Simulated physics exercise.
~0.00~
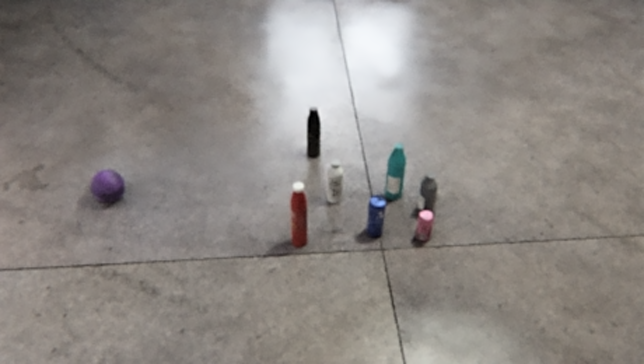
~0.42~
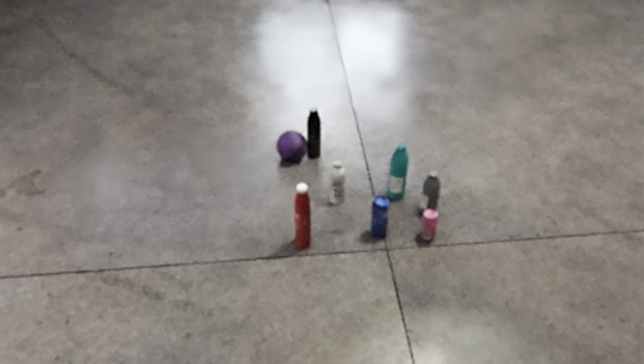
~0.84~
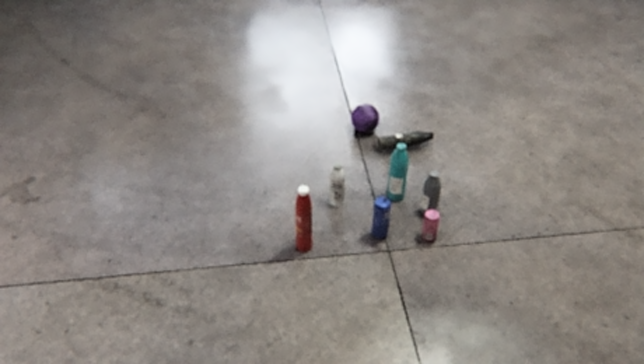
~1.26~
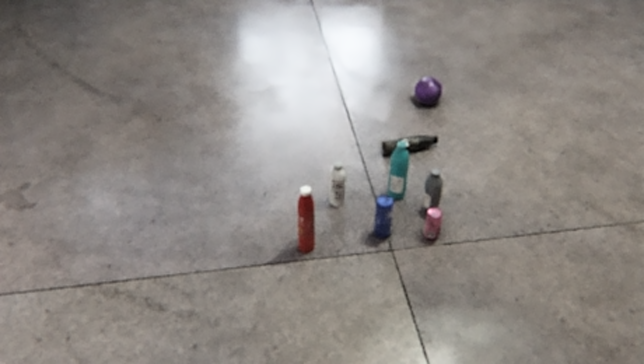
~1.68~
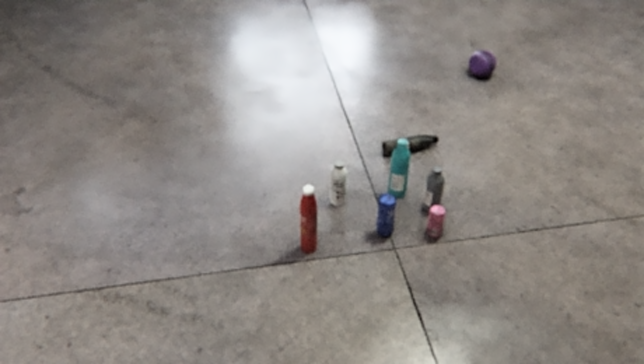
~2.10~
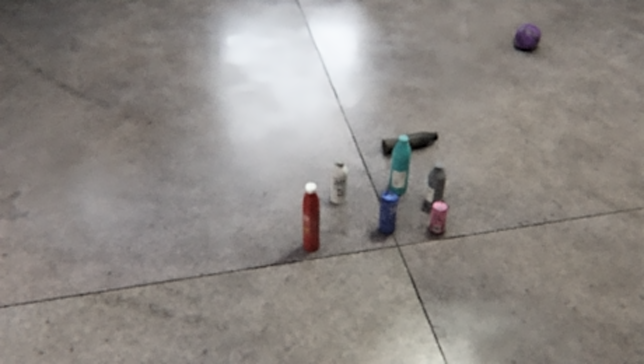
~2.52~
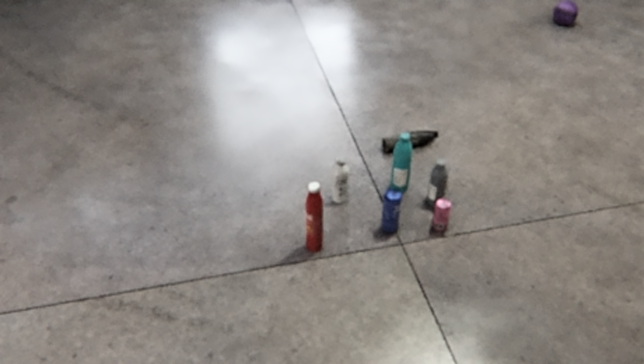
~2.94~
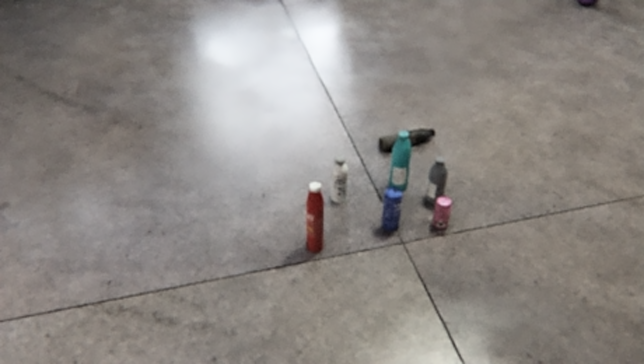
A purple ball rolls in from the left across a grey concrete floor, heading toward a loose group of seven upright bottles and cans. It reaches the black bottle at the back of the group and knocks it over toward the right. The ball keeps rolling past the fallen bottle, moving away toward the upper right, while the black bottle settles on its side behind the turquoise one. The ball continues to the far edge of the view, where only a sliver of it remains visible. The red, white, turquoise, grey, blue and pink items are all still standing.
